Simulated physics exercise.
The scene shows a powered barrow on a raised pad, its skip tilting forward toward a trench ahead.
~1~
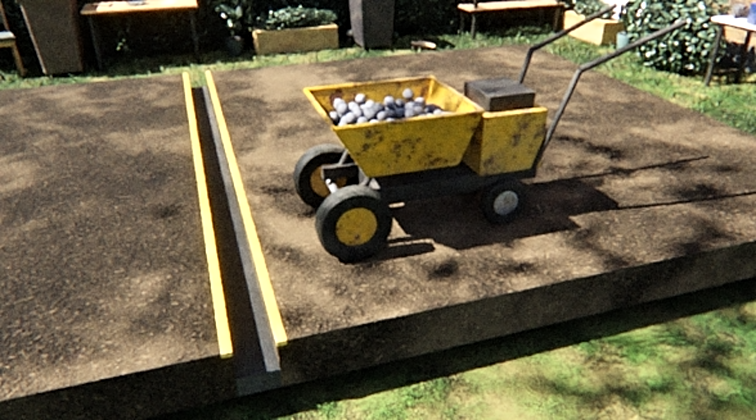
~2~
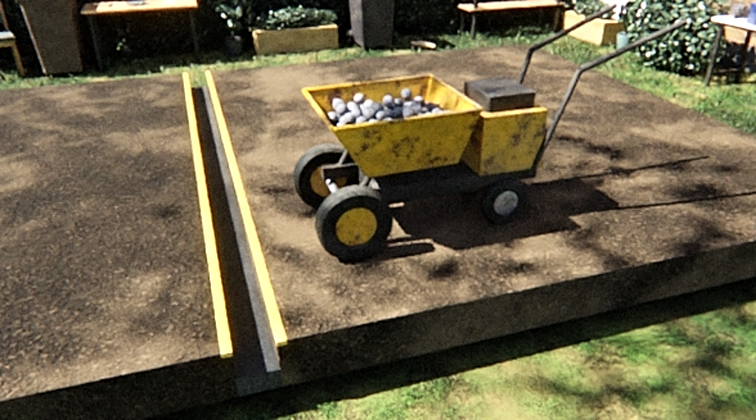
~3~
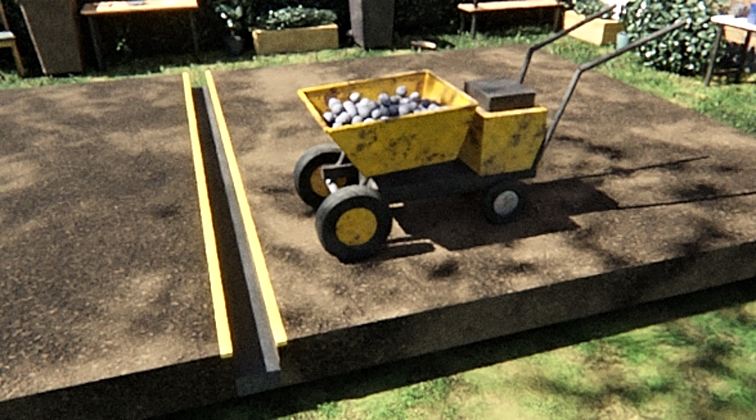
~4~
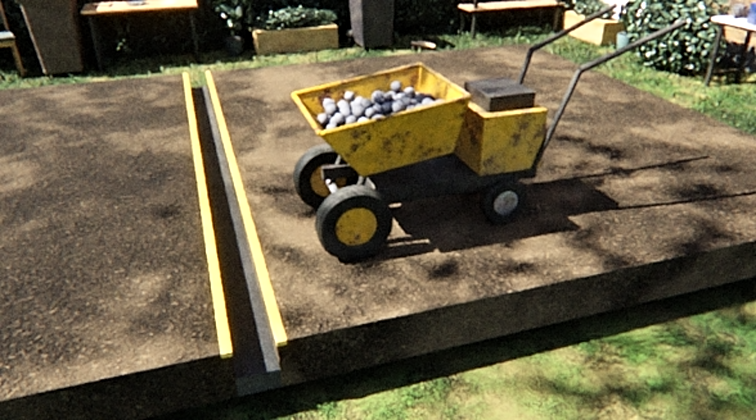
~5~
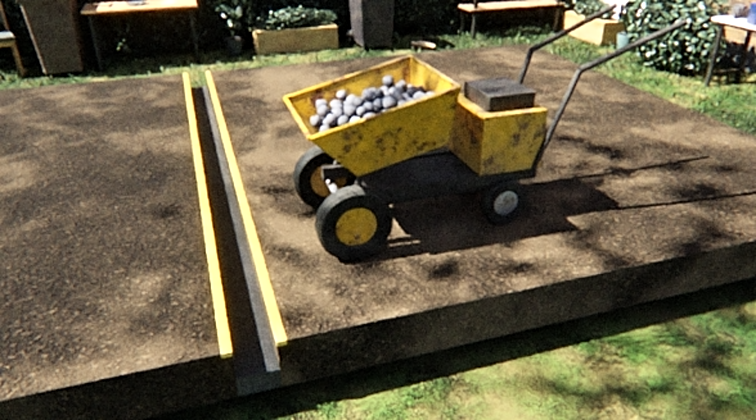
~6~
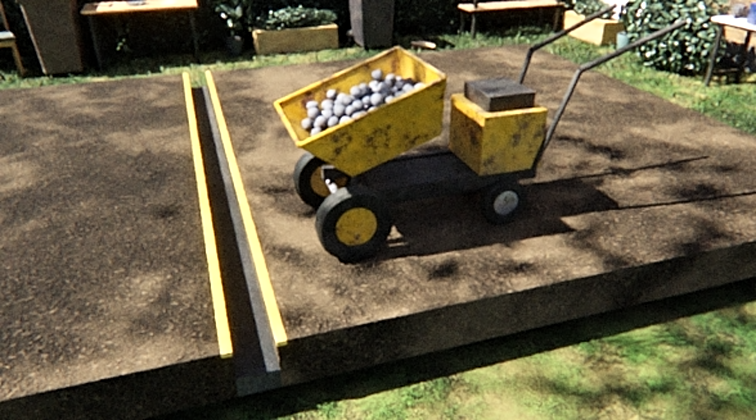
On a raised dirt pad, a yellow barrow's skip of round cobbles tilts toward a trench.
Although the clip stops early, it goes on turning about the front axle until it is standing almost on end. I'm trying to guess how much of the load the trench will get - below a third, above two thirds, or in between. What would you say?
Caught: One to two thirds.
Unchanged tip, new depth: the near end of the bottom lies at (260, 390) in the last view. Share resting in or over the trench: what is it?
It works out to some 50 percent.
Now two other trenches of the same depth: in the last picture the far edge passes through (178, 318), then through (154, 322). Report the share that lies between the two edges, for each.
In order: Some 90 per cent, then some 100 per cent.
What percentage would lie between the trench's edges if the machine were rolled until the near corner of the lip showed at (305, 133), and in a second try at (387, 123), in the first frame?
The share would be near 10 percent, and then near 60 percent.
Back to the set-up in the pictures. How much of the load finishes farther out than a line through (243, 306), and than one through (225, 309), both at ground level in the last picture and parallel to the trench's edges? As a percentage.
Close to 70 per cent, then close to 50 per cent.
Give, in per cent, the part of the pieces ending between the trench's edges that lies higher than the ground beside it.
My estimate would be close to 20 per cent.
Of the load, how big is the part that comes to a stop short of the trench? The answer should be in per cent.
I'd say around 0 per cent of the load.
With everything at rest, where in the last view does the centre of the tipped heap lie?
Somewhere around (215, 245) in the last picture.
Soon, skip tipped steeply; all in the skip.
A while on, skip tipped right over; most in the skip; a small part in or heaped over the trench; a small part beyond it; a stray few falling.
Towards the end, skip tipped right over; a small part in the skip; about a third in or heaped over the trench; about half beyond it.
Finally, skip tipped right over; a stray few short of the trench; about half in or heaped over the trench; about half beyond it.
